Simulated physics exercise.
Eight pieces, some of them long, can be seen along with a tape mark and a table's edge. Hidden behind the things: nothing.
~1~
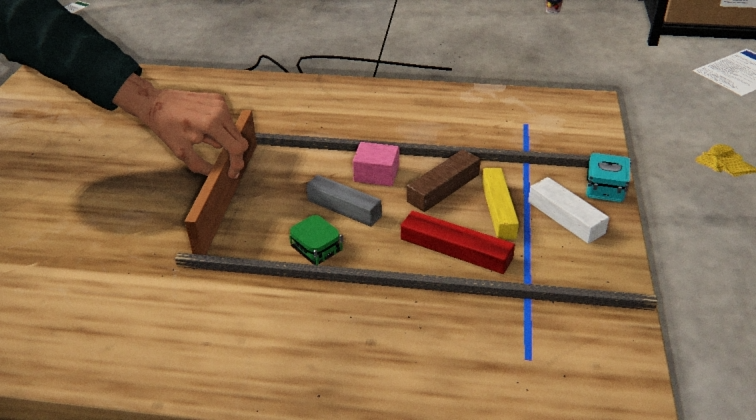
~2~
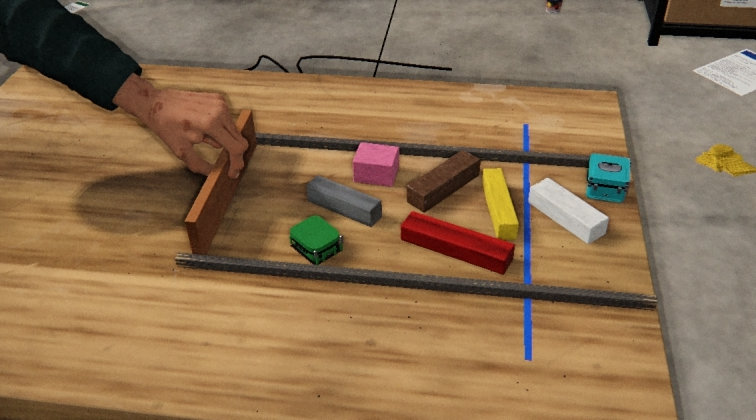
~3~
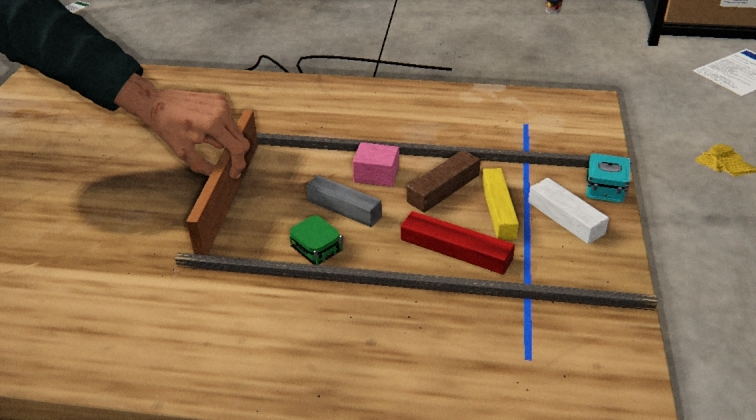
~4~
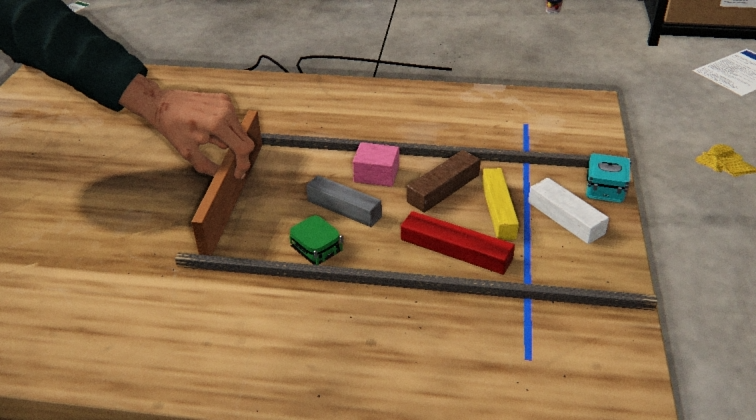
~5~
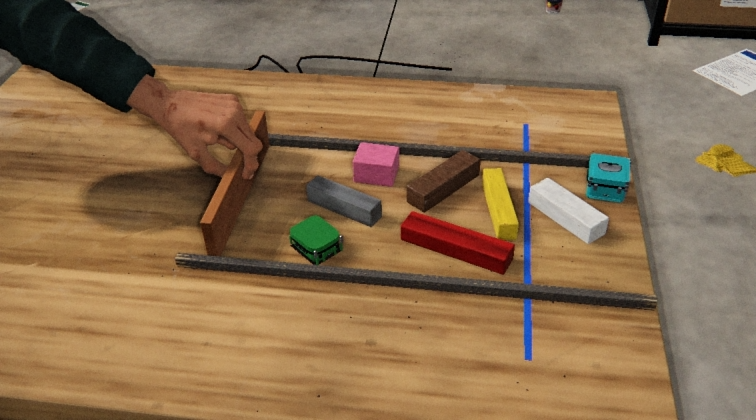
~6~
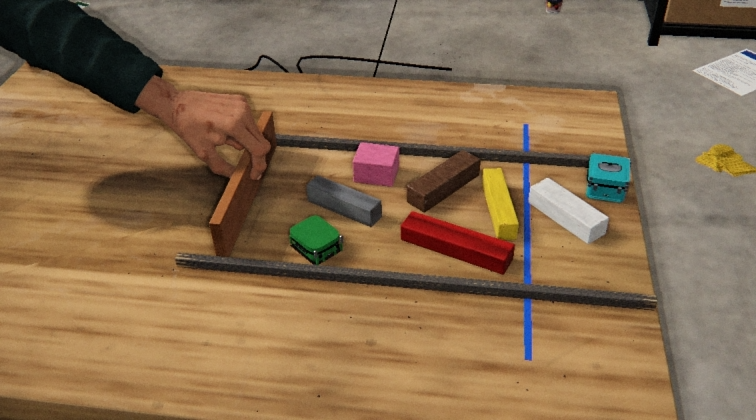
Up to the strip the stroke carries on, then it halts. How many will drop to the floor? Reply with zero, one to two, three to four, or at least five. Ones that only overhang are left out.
It comes to zero.
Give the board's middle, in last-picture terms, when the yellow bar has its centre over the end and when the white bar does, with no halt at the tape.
First near (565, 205), second near (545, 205).
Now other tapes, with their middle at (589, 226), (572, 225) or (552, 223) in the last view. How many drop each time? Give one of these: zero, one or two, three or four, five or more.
Count per stopping tape, as listed: Five or more, three or four, either three or four.
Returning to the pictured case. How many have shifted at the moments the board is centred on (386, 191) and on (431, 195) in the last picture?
At the first place 5, at the second 6.
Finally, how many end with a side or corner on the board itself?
Counting them up gives 3.
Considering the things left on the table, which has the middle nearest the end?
It's the turquoise case that is foremost.
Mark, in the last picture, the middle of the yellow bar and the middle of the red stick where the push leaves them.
Near (602, 212) and (640, 275).
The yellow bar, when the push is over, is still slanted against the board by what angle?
It works out to near 10°.
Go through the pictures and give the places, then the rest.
Turquoise case (608, 178); white bar (567, 210); yellow bar (500, 203); board (225, 179); tape (527, 221), in the first picture.
White bar (567, 210); board (225, 179), in the second picture.
Yellow bar (500, 203); green case (316, 241), in the third picture.
Turquoise case (607, 179); brown bar (444, 180), in the fourth picture.
White bar (567, 210); pink block (376, 164), in the fifth picture.
Turquoise case (607, 179); white bar (567, 210); yellow bar (500, 203); board (246, 181); tape (527, 221), in the sixth picture.
Early on, none off yet; turquoise case at rest near (607, 179); white bar at rest near (567, 210); yellow bar at rest near (500, 203).
Finally, the number that fall off is zero.
